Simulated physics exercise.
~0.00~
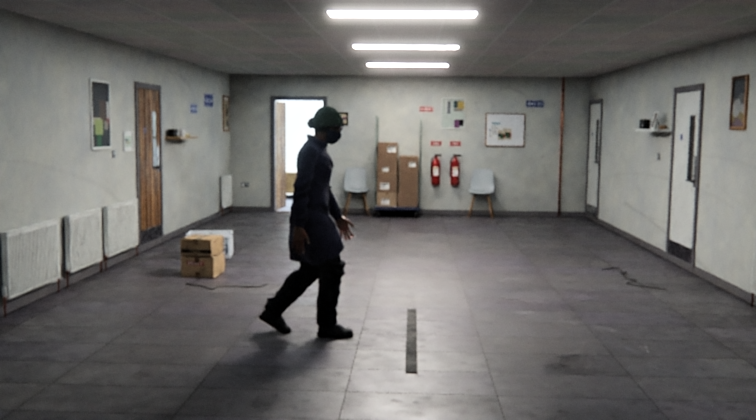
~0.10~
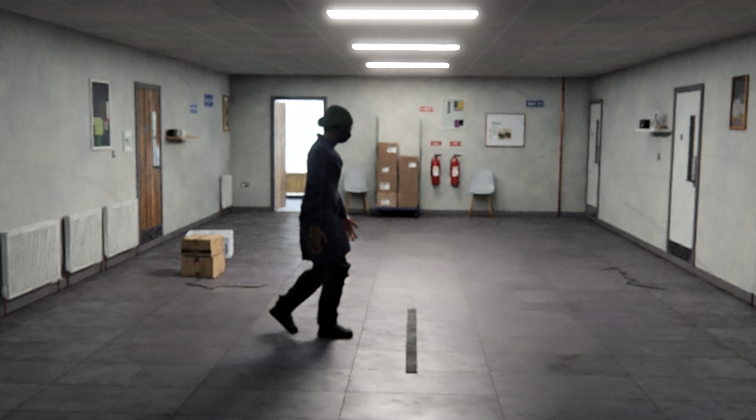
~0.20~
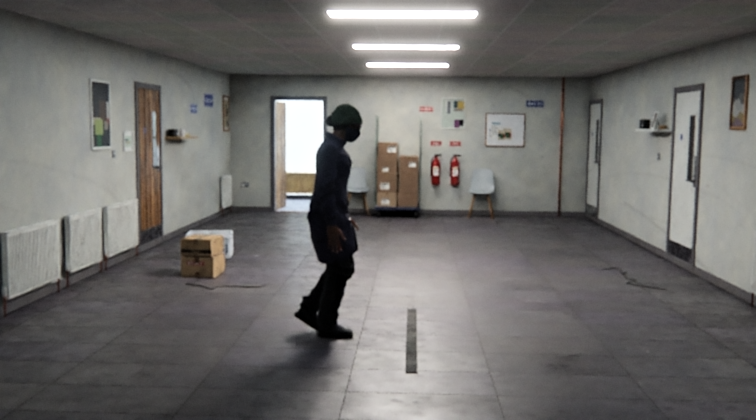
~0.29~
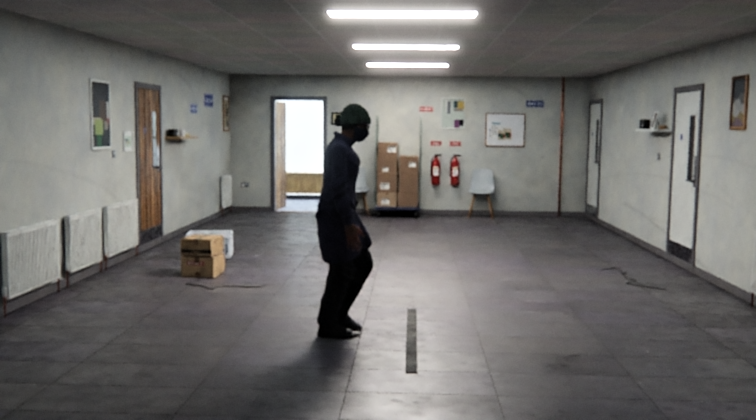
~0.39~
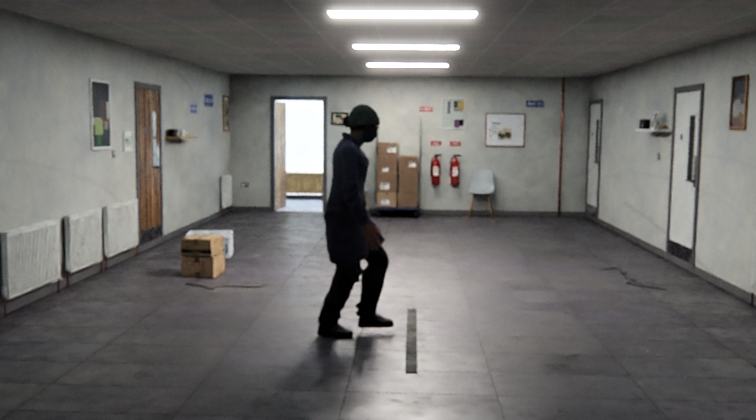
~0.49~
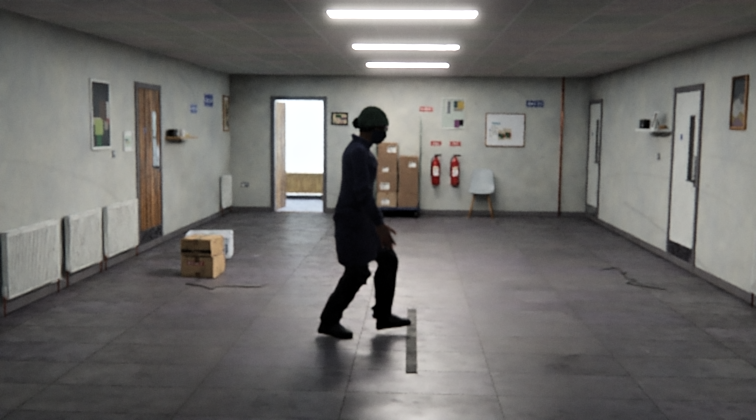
A person in dark clothes and a cap takes a short walk rightward across the room.
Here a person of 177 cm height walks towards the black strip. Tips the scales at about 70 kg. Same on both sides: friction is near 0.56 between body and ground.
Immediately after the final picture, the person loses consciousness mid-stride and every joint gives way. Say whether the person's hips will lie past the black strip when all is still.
It is going to come up short of the line.
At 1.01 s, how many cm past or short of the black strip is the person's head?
Some 15 cm past it.
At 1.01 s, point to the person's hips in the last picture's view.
You'd see it close to (371, 295) then.
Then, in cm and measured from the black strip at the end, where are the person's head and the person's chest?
Person's head: 20 cm past; person's chest: 0 cm past.
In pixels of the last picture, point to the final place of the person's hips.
In the last picture it sits at about pixel (379, 305).
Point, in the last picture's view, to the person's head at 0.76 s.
Roughly (394, 171) in the last view.
After 0.76 s the person's hips are 29 cm short of the black strip, near (374, 250) in the last picture's view.
After 1.01 s the person's hips are 31 cm short of the black strip, near (371, 295) in the last picture's view; the person's head 16 cm past the black strip.
After 1.31 s the person's hips are 28 cm short of the black strip, near (377, 299) in the last picture's view.
Final state at 2.5 s, person's hips stop short of the black strip; person's head crosses the black strip.
